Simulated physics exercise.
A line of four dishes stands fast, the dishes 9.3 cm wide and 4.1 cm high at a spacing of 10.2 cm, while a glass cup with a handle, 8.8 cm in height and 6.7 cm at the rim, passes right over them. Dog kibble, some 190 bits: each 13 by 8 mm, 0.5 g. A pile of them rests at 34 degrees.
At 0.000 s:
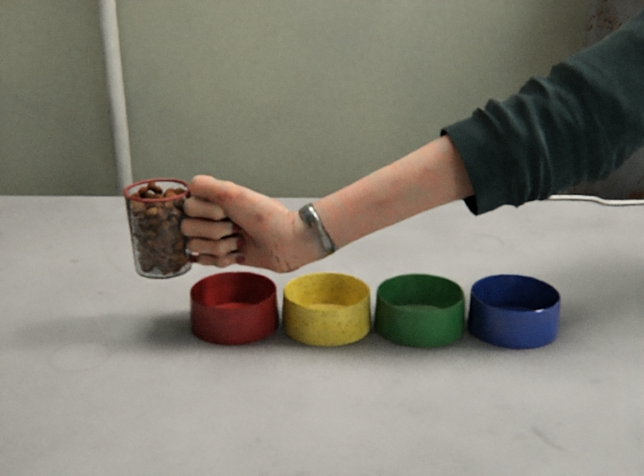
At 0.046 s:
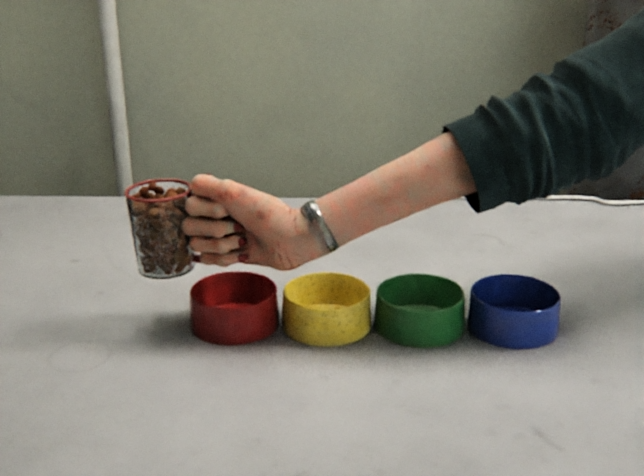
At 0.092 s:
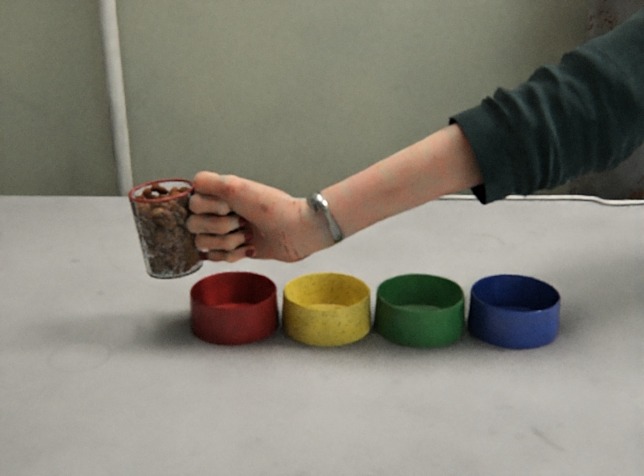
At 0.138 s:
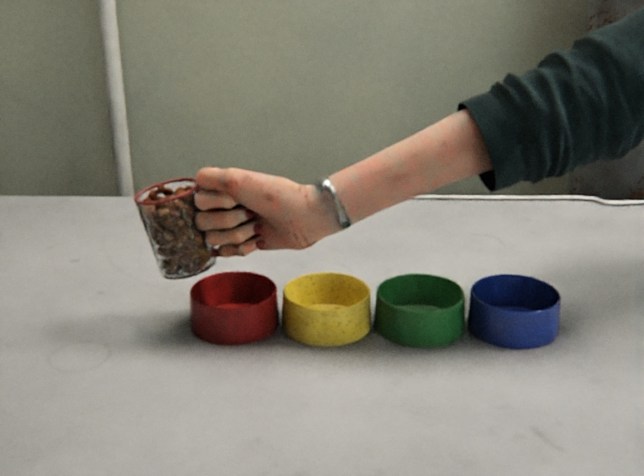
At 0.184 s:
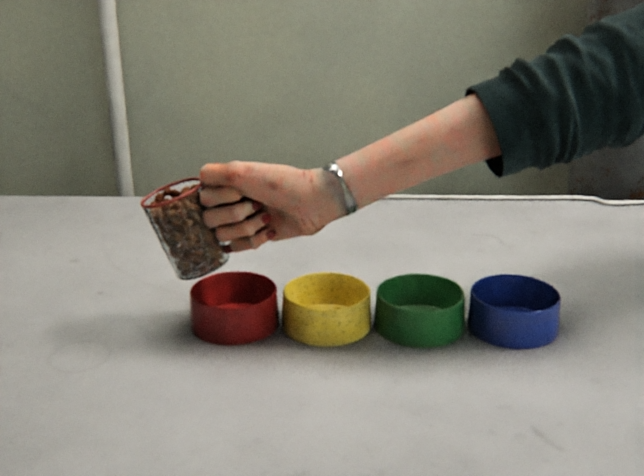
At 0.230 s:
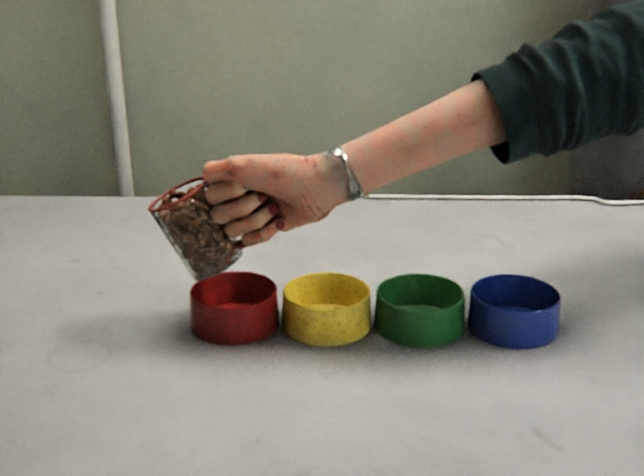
A bare forearm in a pushed-up dark green sleeve, with a silver bracelet at the wrist, reaches in from the right above a pale grey table against a grey-green wall, seen from the front and slightly above. The hand grips a clear cup of brown kibble beside four dishes, red, yellow, green and blue from left to right. The hand moves the cup slightly rightward while steadily tilting it, as the camera stays still.
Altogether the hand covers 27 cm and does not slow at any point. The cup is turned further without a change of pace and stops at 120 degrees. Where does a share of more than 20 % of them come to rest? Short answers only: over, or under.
Red under. Blue under. Green under. Yellow over. Counter under.
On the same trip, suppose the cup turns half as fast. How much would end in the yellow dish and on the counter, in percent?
In the yellow dish 60; on the counter 30.
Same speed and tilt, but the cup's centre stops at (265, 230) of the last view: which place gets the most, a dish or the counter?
The largest share goes to red.
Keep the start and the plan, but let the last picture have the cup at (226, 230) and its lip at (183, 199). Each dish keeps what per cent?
You'd end up with red at 0, blue at 0, green at 10 and yellow at 60.
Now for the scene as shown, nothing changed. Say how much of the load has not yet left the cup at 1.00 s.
I reckon around 50 per cent.
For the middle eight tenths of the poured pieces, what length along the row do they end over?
It covers some 12 centimetres of the row.
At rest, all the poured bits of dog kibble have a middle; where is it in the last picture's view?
Resting centre estimate: Around (336, 311).
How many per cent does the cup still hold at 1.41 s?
My guess is near 5 per cent.
After 0.69 s, tilt 94 degrees; cup holds 95 %, red 5 %.
After 1.00 s, tilt 120 degrees; cup holds 50 %, red 10 %, yellow 40 %.
Then, at 1.41 s, tilt 120 degrees; cup holds 5 %, red 10 %, green 5 %, yellow 70 %.
By 2.2 s all is still; red 10 %, blue 0 %, green 10 %, yellow 70 %, counter 10 %.
